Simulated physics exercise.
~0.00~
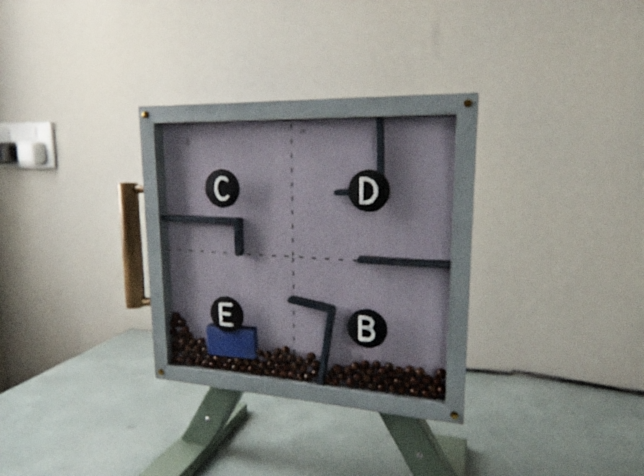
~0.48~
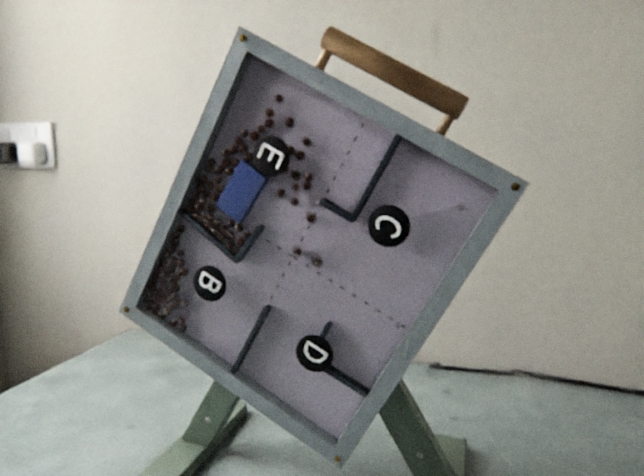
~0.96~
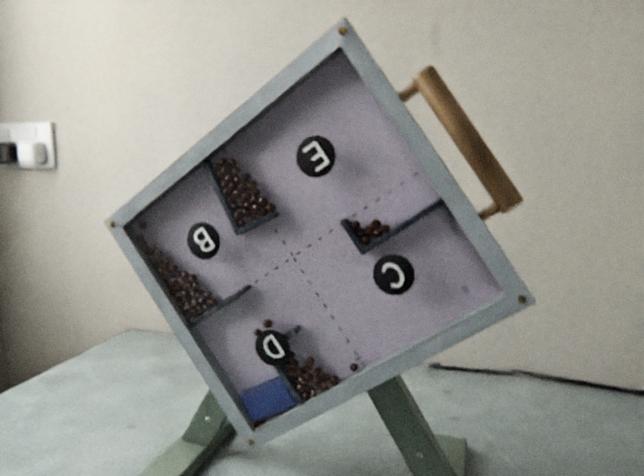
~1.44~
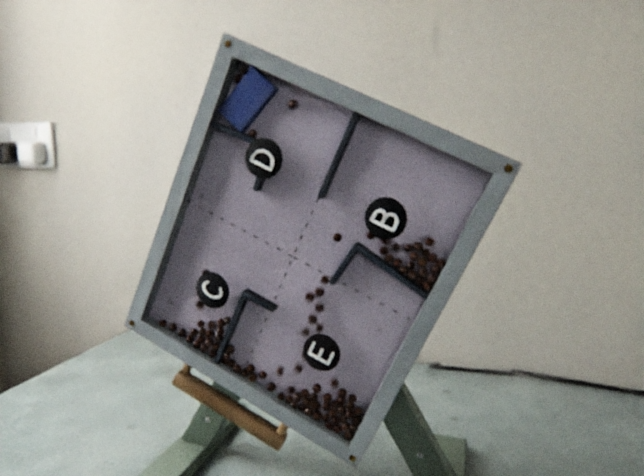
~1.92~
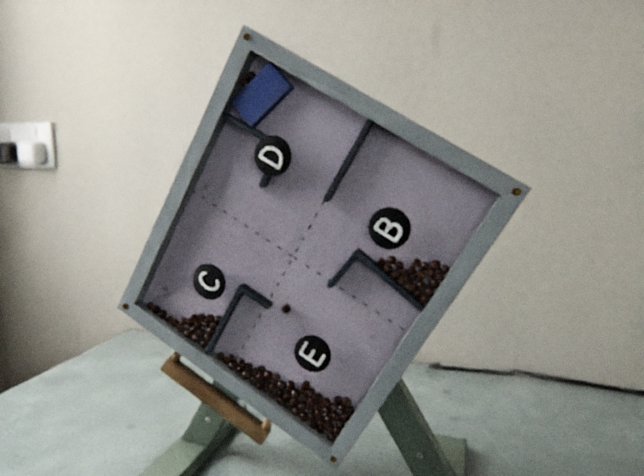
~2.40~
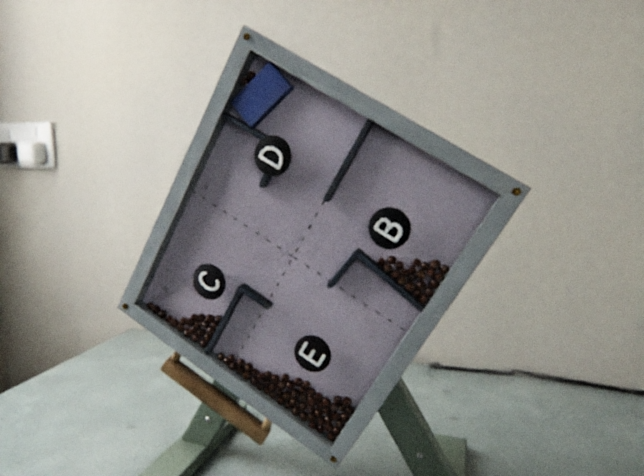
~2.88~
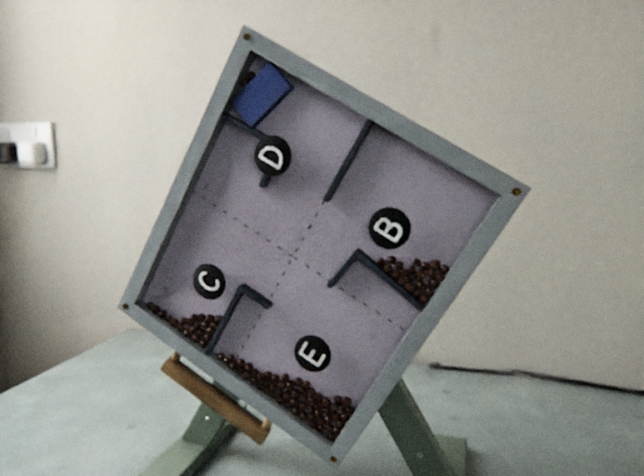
On a table, a bead-filled case turns clockwise, stopping tilted with the blue block in D.
